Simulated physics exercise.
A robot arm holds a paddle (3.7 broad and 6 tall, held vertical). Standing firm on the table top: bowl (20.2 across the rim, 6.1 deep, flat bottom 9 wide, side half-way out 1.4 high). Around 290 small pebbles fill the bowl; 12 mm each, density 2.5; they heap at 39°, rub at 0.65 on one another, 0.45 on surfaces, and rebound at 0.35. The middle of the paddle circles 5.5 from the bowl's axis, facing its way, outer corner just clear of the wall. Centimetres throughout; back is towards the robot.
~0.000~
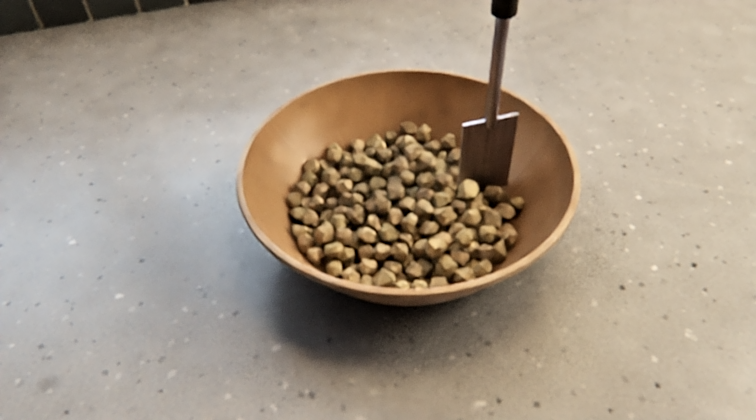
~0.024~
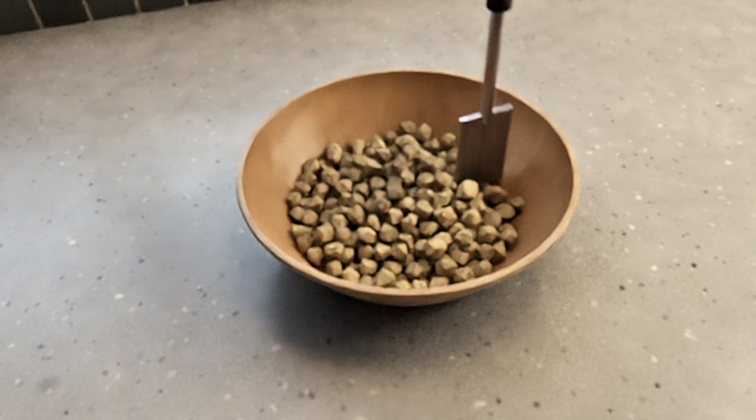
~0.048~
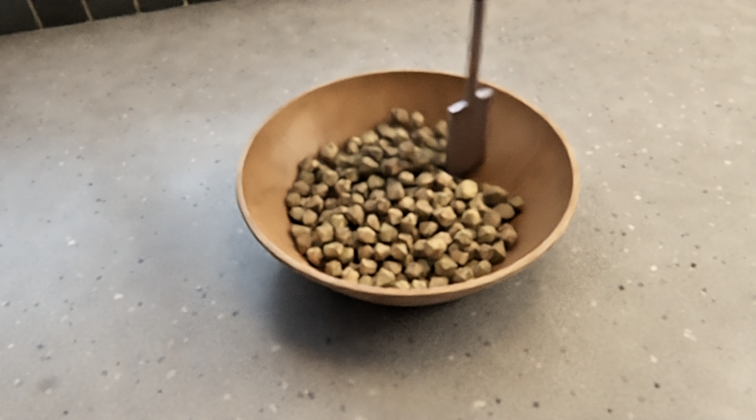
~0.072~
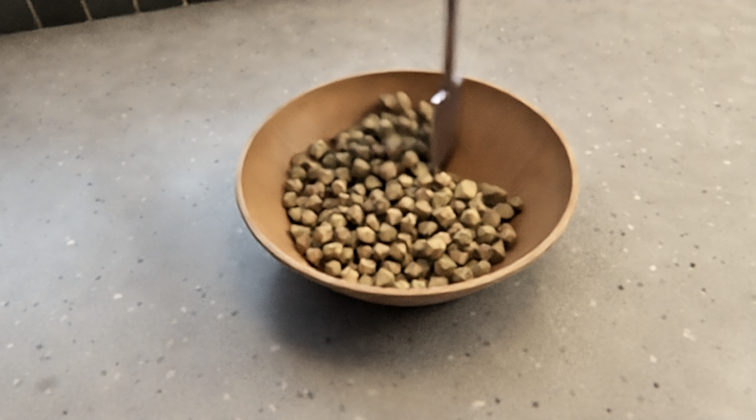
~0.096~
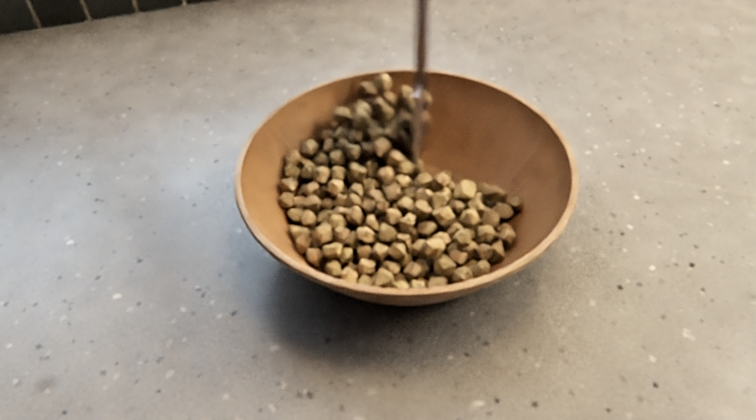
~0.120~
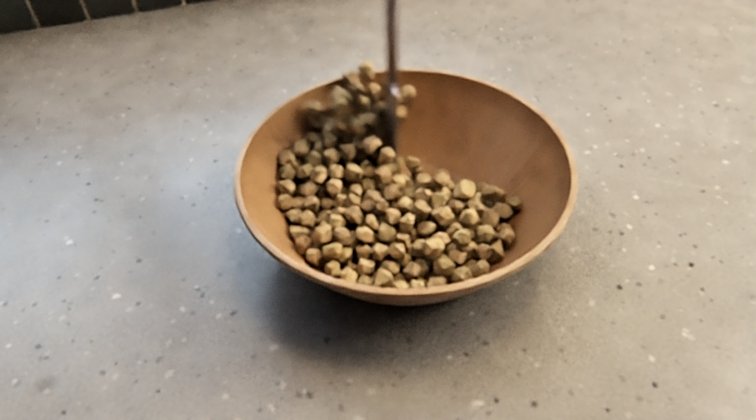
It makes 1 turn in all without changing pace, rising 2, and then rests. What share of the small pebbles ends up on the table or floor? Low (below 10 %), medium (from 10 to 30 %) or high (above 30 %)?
Share on the table or floor: Medium (from 10 to 30 %).
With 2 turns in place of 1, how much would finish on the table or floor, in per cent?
Then about 20 per cent.
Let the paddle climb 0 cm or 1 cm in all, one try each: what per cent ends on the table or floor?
About 25 and 20 per cent.
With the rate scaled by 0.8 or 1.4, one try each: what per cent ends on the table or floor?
About 10 and 25 per cent.
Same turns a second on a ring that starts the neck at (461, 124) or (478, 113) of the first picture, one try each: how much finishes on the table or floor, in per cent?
About 0 and 10 per cent.
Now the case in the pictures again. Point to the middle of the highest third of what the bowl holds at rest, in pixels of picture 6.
At about (456, 200).
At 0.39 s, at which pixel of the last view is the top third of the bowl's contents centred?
At about (483, 231).
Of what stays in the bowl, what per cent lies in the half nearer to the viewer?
Roughly 55 per cent.
By 0.25 s, 185° round, highest piece 9 above the table; 276 in the bowl, 3 on the table or floor, 12 in flight or on the tool.
By 0.39 s, 291° round, highest piece 9 above the table; 260 in the bowl, 19 on the table or floor, 12 in flight or on the tool.
By 0.65 s, 0° round, highest piece 5 above the table; 248 in the bowl, 42 on the table or floor, 1 in flight or on the tool.
By 1.35 s, 0° round, highest piece 5 above the table; 248 in the bowl, 43 on the table or floor.
Final count, 248 in the bowl, 43 on the table or floor. That is 15 % on the table or floor.
